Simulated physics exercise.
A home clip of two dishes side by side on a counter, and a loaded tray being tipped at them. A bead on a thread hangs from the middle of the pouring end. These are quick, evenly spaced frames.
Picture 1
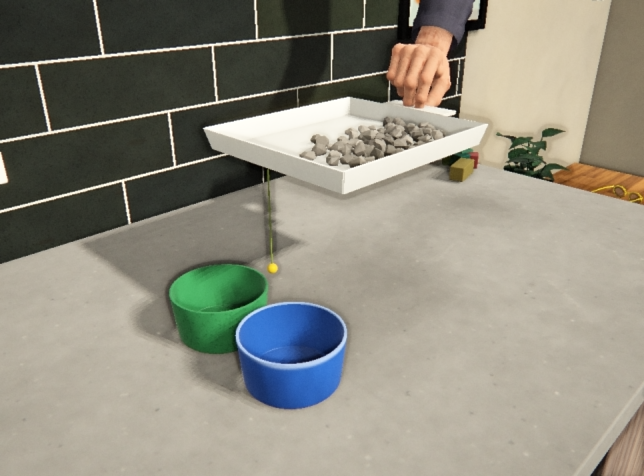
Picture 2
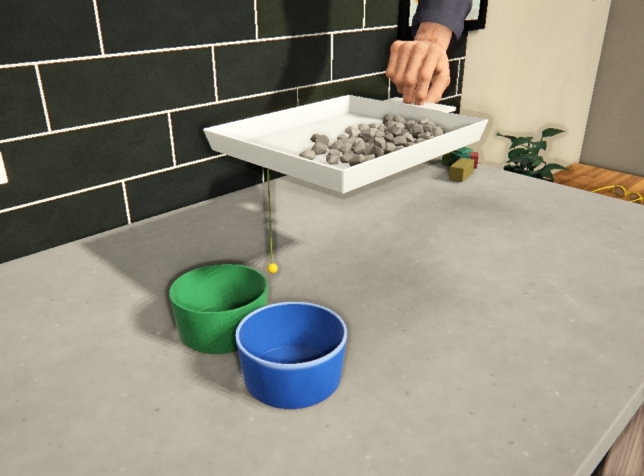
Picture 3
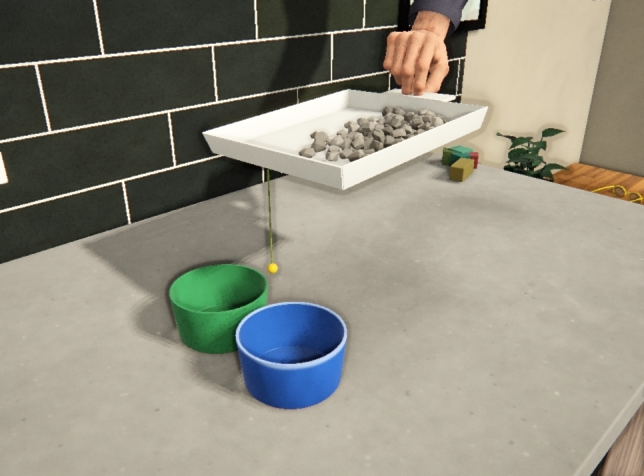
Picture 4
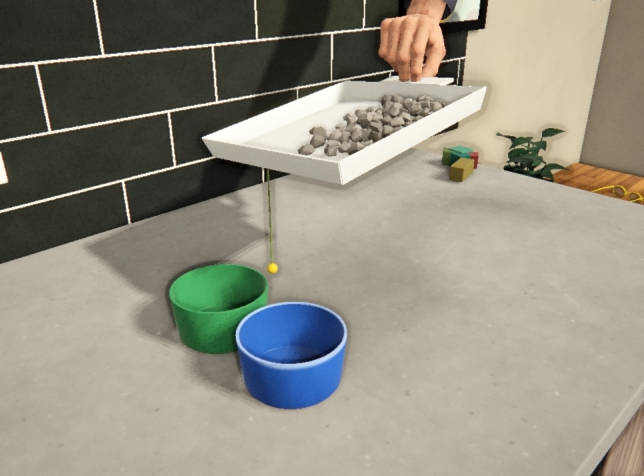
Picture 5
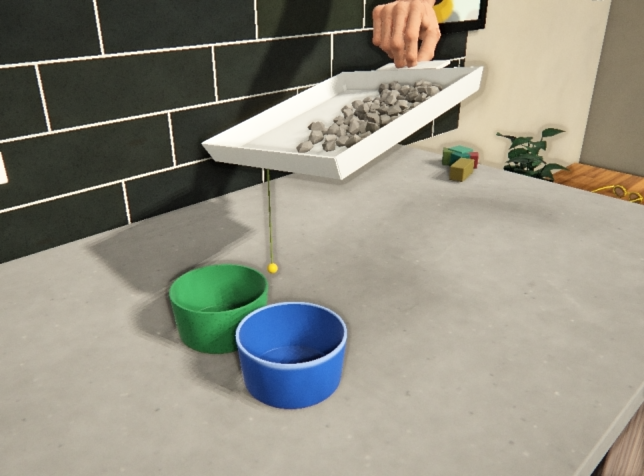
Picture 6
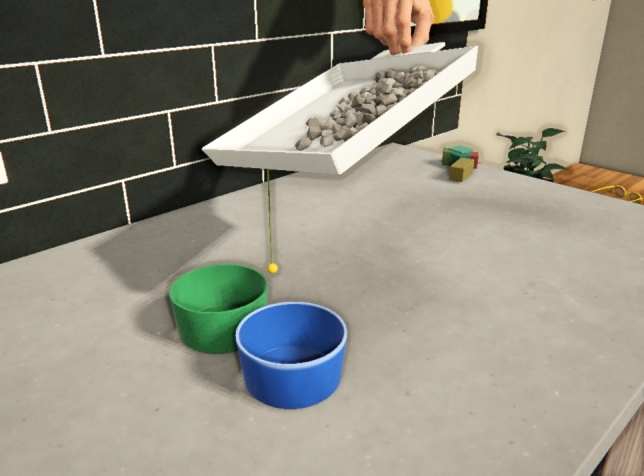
On a grey kitchen counter, a green dish and a blue dish sat side by side while a hand held a white tray of grey gravel above them, then raised its far end, steadily tilting it.
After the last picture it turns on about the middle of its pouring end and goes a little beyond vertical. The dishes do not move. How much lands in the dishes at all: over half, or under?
They take less than half between them.
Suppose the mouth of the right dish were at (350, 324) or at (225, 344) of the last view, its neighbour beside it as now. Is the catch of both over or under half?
The first try: Not half. The second: The smaller part.
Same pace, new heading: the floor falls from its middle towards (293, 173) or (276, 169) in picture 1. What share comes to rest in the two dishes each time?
The first gives 90 %, the second 80 %.
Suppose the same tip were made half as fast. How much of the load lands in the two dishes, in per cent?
About 20 per cent.
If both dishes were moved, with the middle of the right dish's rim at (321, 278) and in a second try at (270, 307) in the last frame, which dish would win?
At the first place the left dish, at the second the left-hand dish.
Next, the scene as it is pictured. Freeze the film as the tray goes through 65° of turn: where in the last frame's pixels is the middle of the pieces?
Close to (242, 154).
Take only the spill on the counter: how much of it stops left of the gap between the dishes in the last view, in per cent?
Some 90 per cent.
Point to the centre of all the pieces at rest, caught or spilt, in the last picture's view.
Near (205, 296).
Soon after the last picture, tray tipped steeply; nearly all on the tray; a small part in the air.
A little later, tray tipped past a quarter turn; about a quarter on the tray; a small part in the left dish; about half outside both; a small part in the air.
Later still, tray tipped past a quarter turn; about a quarter in the left dish; most outside both.
At rest, tray tipped past a quarter turn; none in the right dish; about a quarter in the left dish; most outside both.
